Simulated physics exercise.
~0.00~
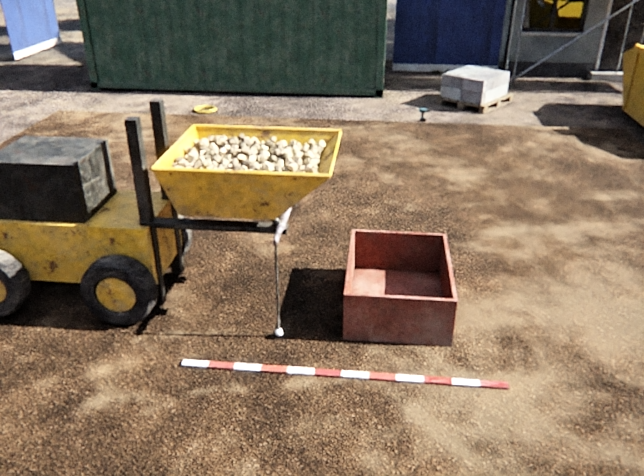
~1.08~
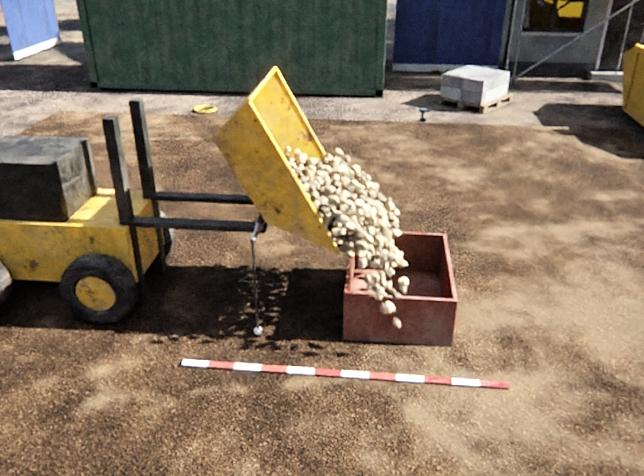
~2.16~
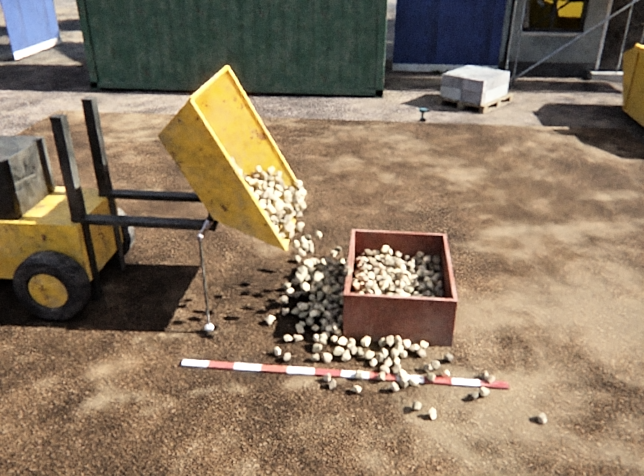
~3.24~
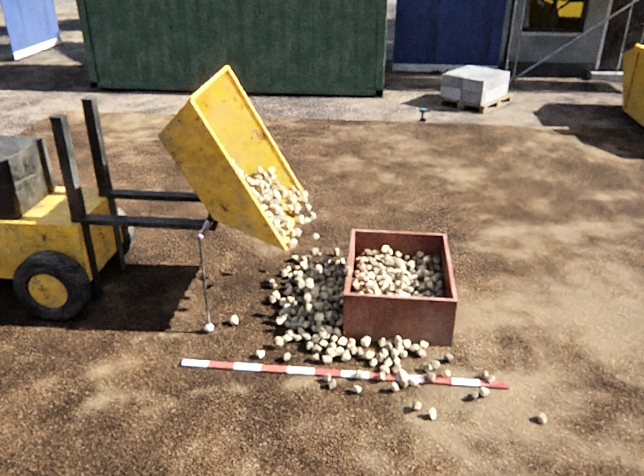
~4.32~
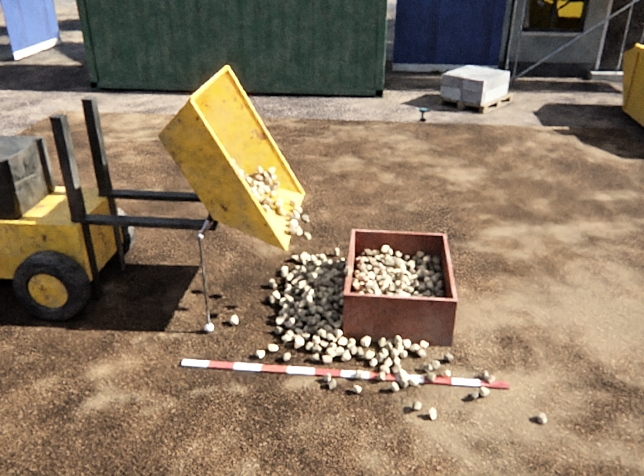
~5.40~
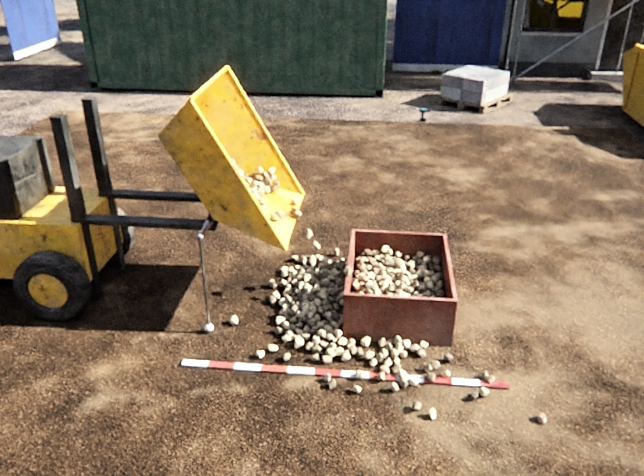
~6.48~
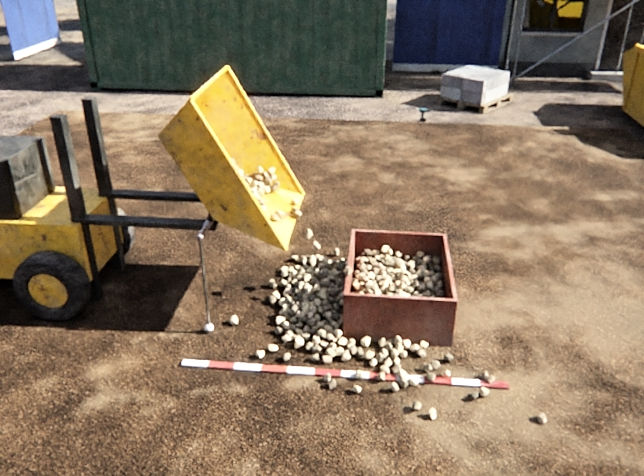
A yellow forklift tipped its skip of pale stones toward a red bin while backing away to the left, so about half landed inside and many piled up on the ground around it, with a few still left in the tilted skip.
